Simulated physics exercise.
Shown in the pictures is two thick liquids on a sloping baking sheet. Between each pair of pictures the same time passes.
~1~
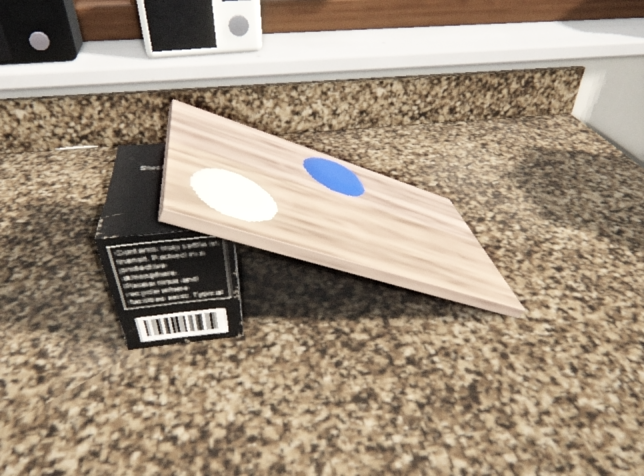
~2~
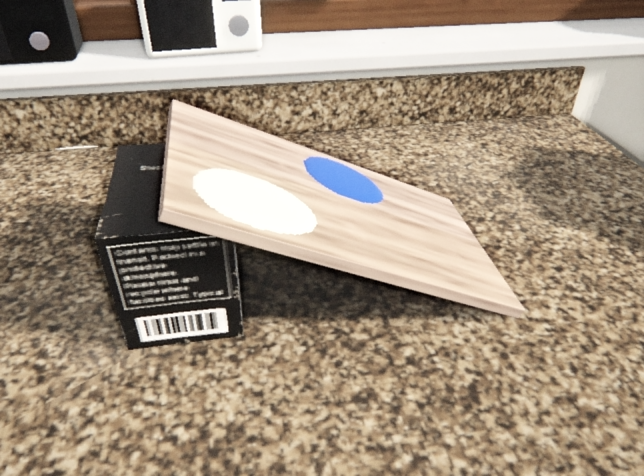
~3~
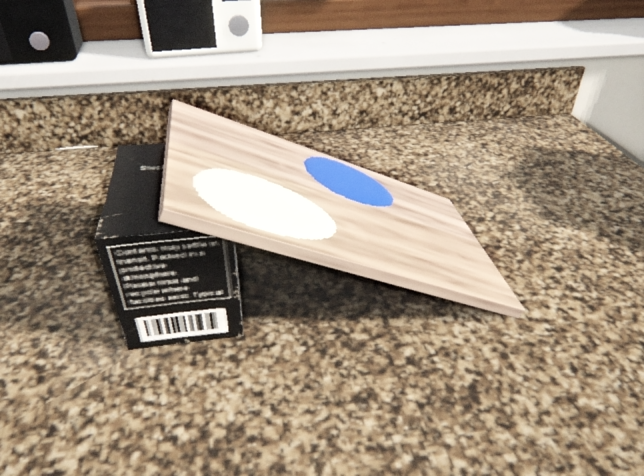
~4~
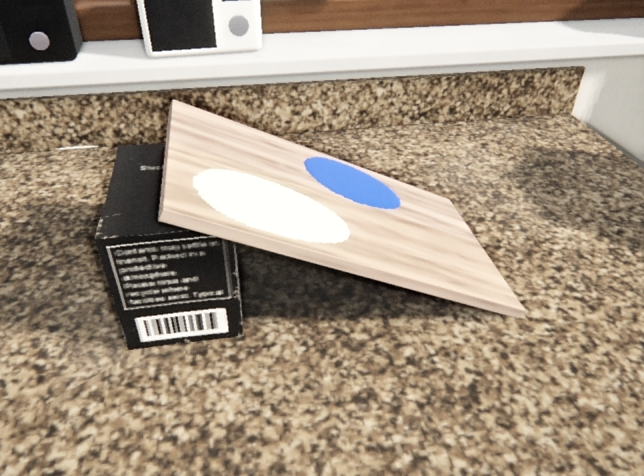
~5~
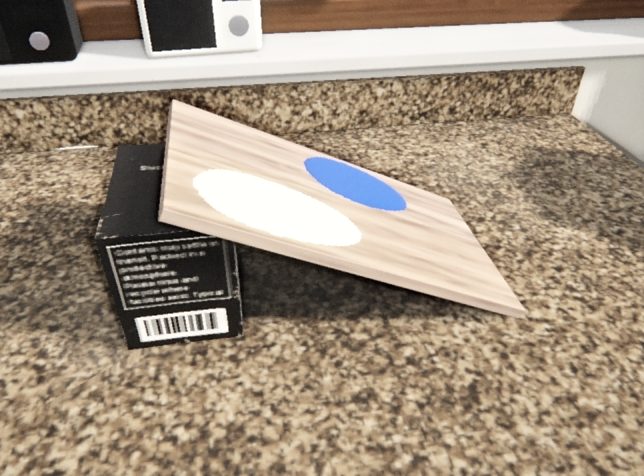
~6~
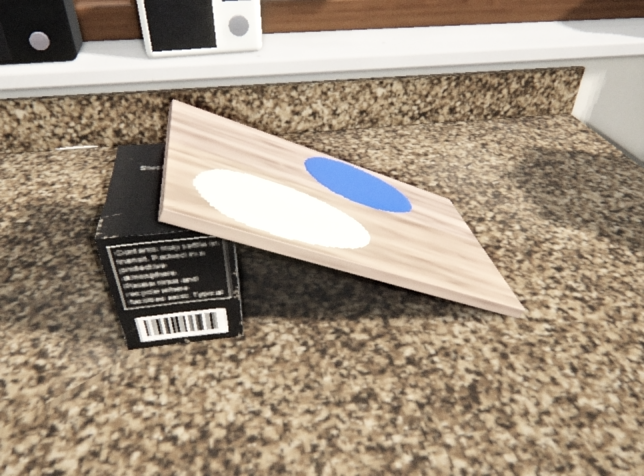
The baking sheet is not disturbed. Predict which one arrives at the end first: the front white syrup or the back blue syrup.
The rear one wins.
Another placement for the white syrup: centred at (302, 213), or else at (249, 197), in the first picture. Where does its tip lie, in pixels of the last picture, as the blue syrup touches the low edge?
Roughly (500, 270), then (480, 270) for the other start.
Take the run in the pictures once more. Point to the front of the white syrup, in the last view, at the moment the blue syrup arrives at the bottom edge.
At about (458, 261).
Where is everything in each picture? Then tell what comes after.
In the first picture, tip of the white syrup a quarter of the way down; tip of the blue syrup (355, 182) half way down.
In the second picture, tip of the white syrup (307, 215) a quarter of the way down; tip of the blue syrup three quarters of the way down.
In the third picture, tip of the white syrup half way down; tip of the blue syrup (383, 192) three quarters of the way down.
In the fourth picture, tip of the white syrup (338, 224) half way down; tip of the blue syrup three quarters of the way down.
In the fifth picture, tip of the white syrup half way down; tip of the blue syrup (399, 198) three quarters of the way down.
In the sixth picture, tip of the white syrup (359, 231) half way down; tip of the blue syrup three quarters of the way down.
Next, the white syrup is three quarters of the way down; the blue syrup is close to the edge.
Finally, the white syrup is three quarters of the way down; the blue syrup is at the low edge.
